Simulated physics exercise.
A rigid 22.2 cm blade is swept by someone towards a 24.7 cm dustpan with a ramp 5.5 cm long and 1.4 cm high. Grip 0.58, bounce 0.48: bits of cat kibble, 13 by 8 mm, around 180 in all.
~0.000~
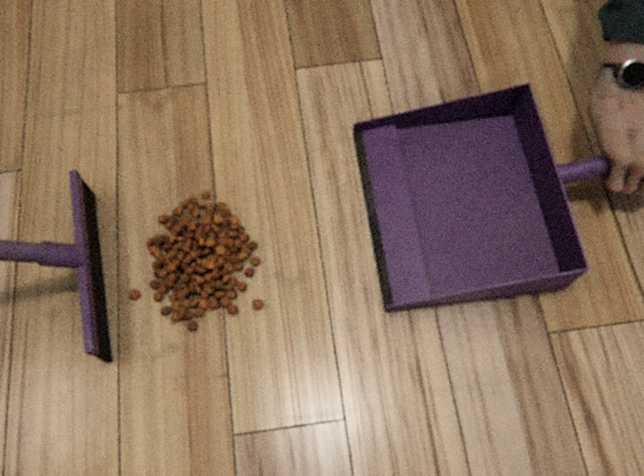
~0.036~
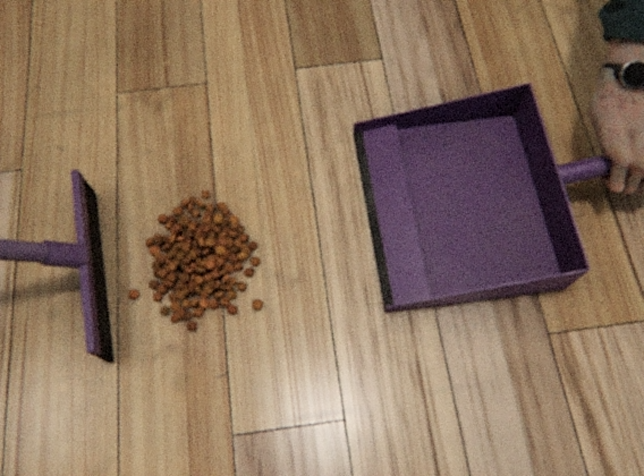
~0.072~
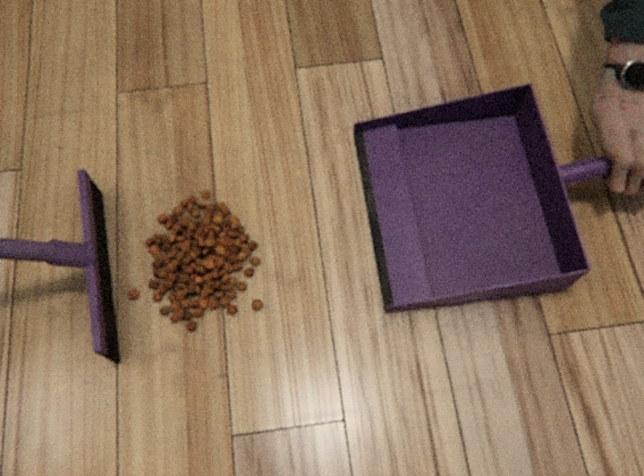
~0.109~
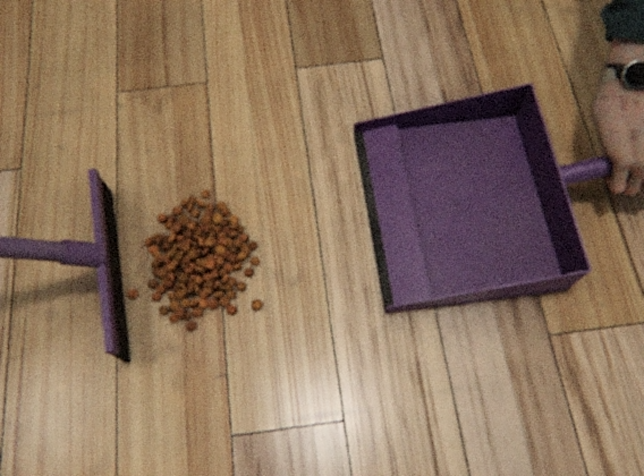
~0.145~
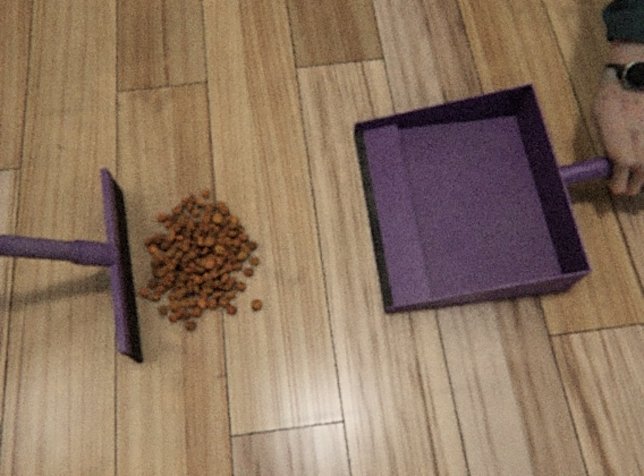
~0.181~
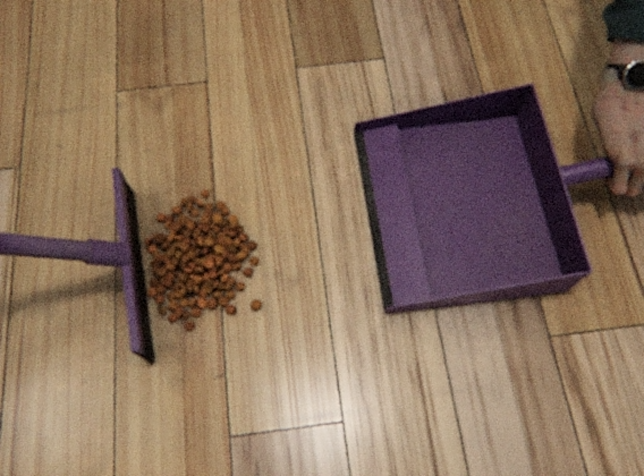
The clip shows a purple blade on a handle sliding a short way rightward across a wooden floor to the near edge of a brown kibble pile, barely disturbing it, while a hand holds a purple dustpan still at right.
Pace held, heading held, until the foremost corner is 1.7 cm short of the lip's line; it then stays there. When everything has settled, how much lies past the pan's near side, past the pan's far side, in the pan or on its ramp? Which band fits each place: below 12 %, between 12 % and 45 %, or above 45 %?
Near side: A slim portion, far side: A slim portion, pan: A middling portion.
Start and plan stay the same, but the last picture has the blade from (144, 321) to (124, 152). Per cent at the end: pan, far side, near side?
You'd see pan at 35, far at 10 and near at 0.
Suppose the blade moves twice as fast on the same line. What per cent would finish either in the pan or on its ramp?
Share: About 40 %.
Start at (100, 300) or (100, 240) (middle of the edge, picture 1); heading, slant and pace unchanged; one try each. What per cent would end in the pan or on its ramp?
Some 20 and 40 per cent.
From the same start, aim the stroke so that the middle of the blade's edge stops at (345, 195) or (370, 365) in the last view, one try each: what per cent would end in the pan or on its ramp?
I'd expect around 40 percent, then around 5 percent.
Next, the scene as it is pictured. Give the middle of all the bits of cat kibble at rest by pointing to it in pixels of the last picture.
Approximately (369, 240) in the last picture.
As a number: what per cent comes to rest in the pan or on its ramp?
Around 35 in a hundred.
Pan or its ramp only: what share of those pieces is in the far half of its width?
I'd put it near 20 per cent.
After 0.49 s, middle of the blade 16 cm from the lip; 0 % over the lip, far side 0 %, near side 0 %.
After 0.70 s, middle of the blade 8 cm from the lip; 0 % over the lip, far side 0 %, near side 5 %.
Then, at 1.02 s, middle of the blade 3 cm from the lip; 35 % over the lip, far side 0 %, near side 5 %.
By 1.3 s all is still; near side 5 %, far side 0 %, pan 35 %, in front of the lip or behind the blade 60 %.
